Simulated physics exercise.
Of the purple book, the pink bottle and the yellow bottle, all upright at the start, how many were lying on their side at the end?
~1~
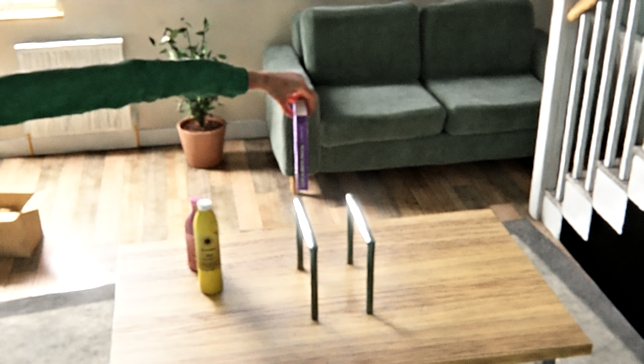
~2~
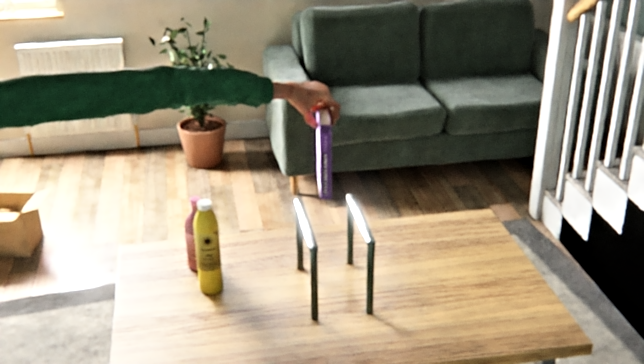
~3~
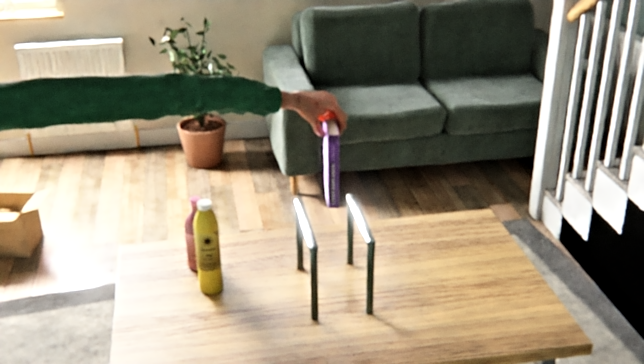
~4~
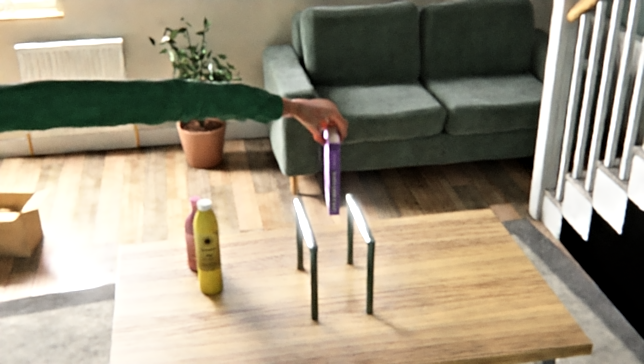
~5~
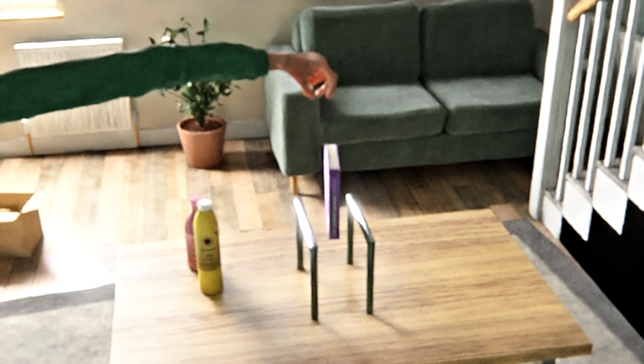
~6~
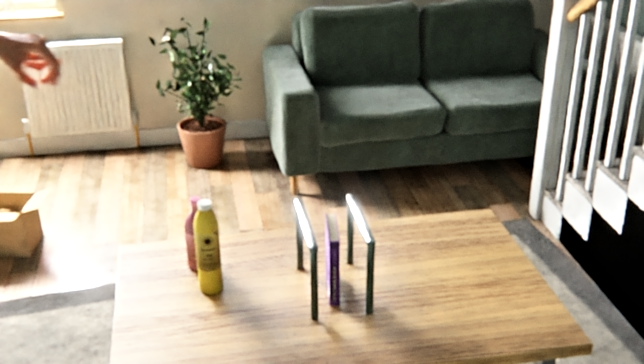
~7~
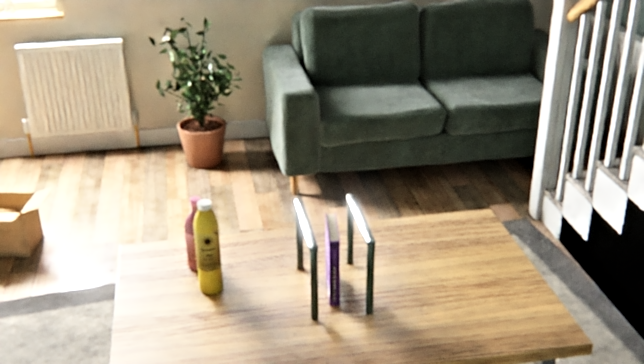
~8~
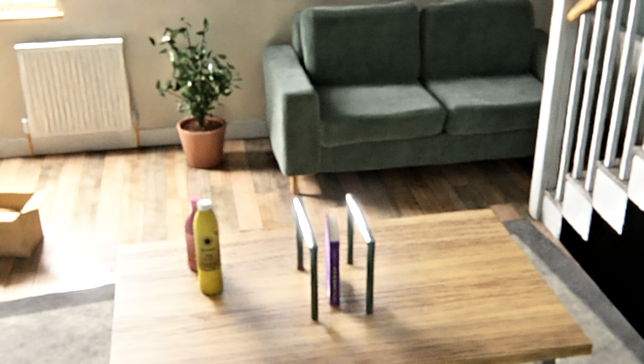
None of them were. The purple book and both bottles were still upright at the end.
A hand in a green sleeve held a purple book upright over the gap between two metal bars on a wooden table, then let go. The book dropped through and stayed standing between them, beside two bottles that never moved.
